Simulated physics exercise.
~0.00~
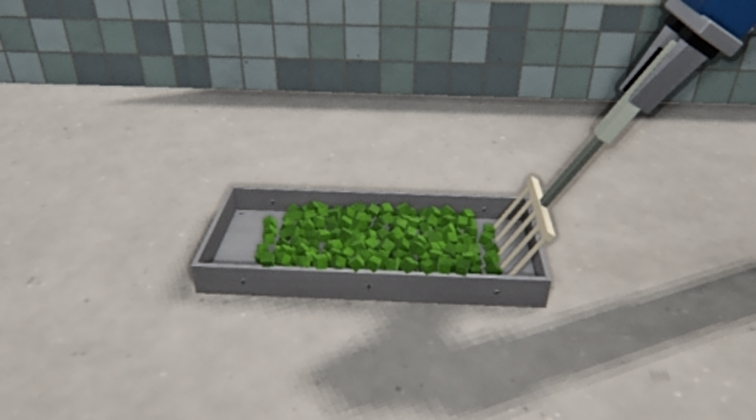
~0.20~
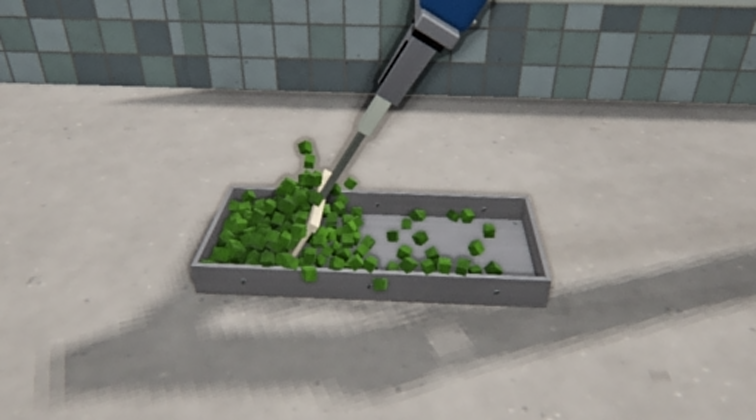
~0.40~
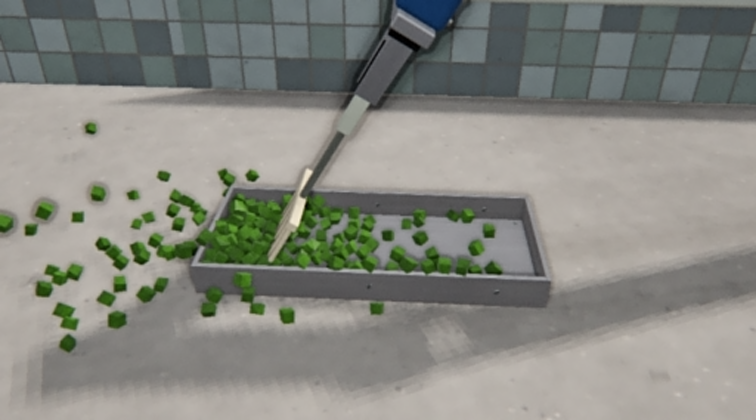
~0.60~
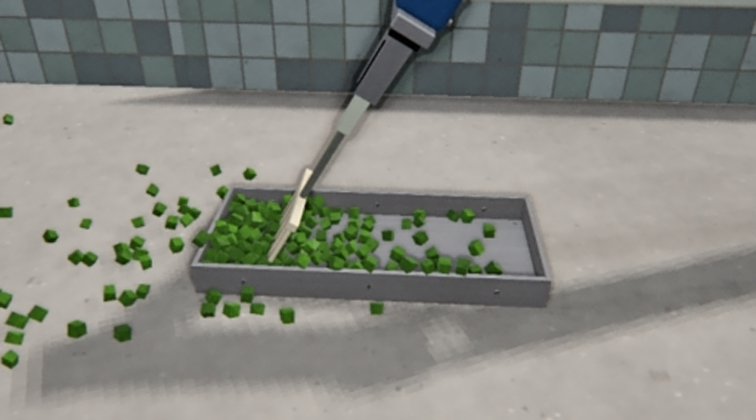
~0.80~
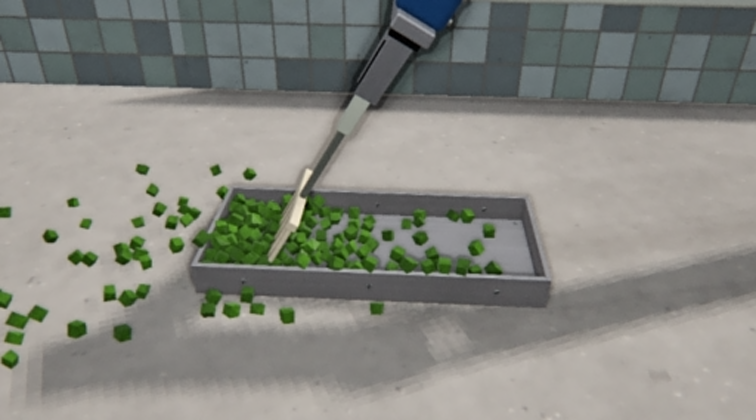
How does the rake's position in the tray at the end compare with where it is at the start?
At the start the rake is at the right end of the tray, and by the end it is in the left part, among the heaped green cubes.
At first, a shallow grey tray on a pale countertop holds a layer of small green cubes, with a rake held by a robot arm at its right end. The rake sweeps left through the tray, pushing most of the cubes into a steep heap, and a few rise above the rim. As it moves a little farther left, many cubes fly over the left end and scatter across the counter. The rake then stays still while the last loose cubes settle. In the end, most cubes remain in the tray, crowded to the left, while a large share lies outside.
